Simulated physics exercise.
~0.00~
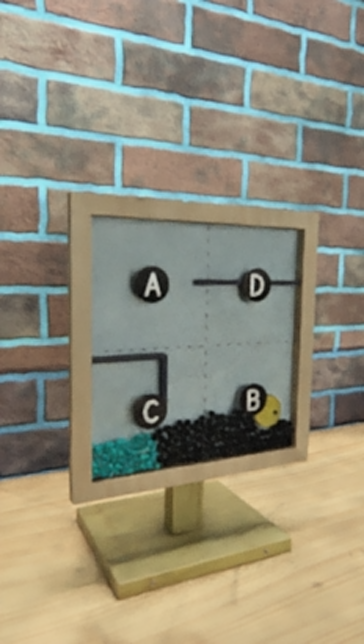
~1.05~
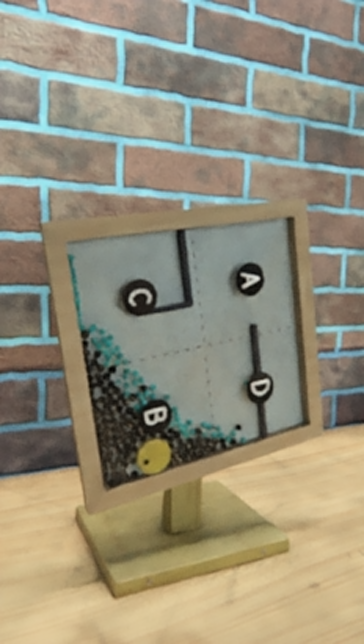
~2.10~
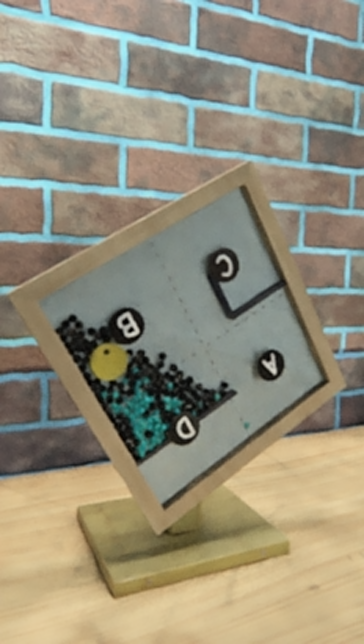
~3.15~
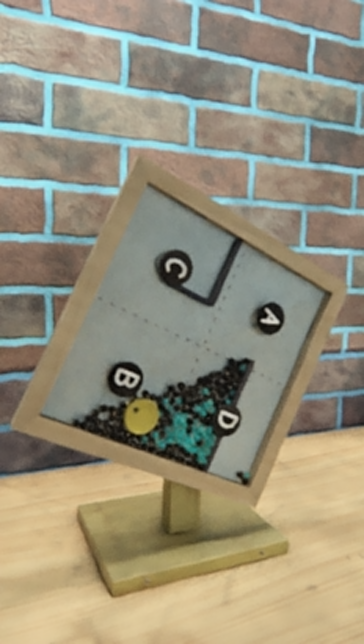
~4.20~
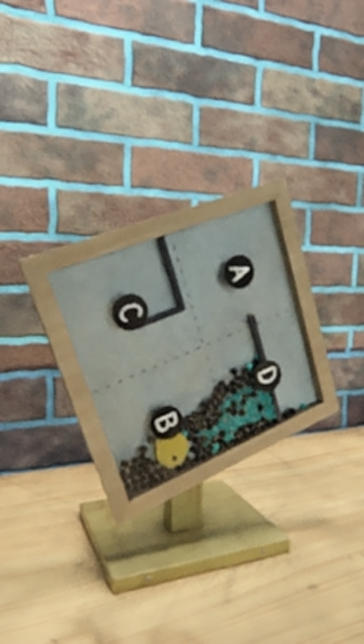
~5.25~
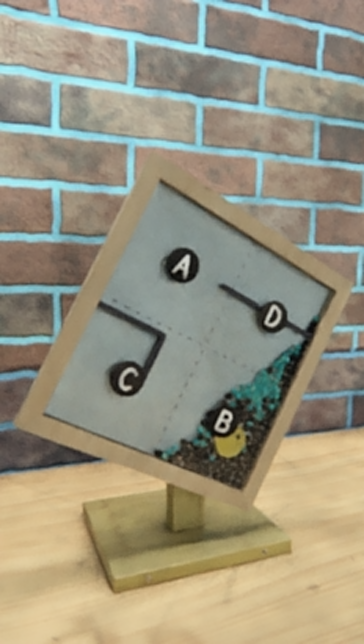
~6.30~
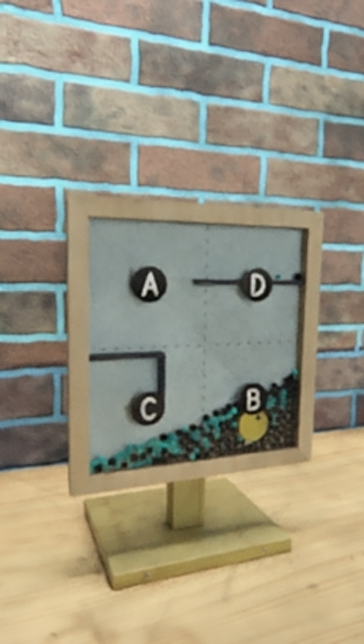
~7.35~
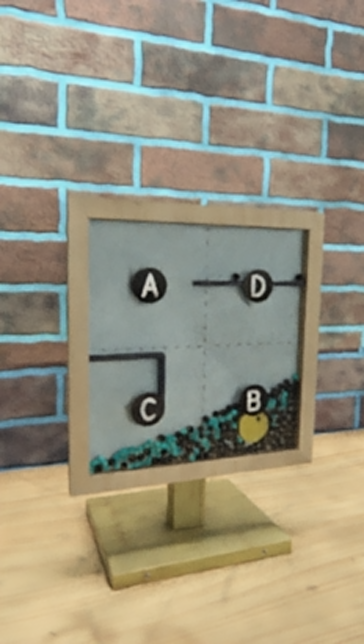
On a pale wooden tabletop before a brick wall with bright blue joints, seen from the front at a slight angle, a square wood-framed case with a clear face stands on a wooden base. Black and turquoise beads line its bottom, with a yellow disc near the letter B at lower right. The case turns clockwise well past its side, and the beads slide and mix around the disc. It then swings back counterclockwise to level, the beads spilling along the way. Finally it rests still, beads sloping down from right to left and the disc just under B.
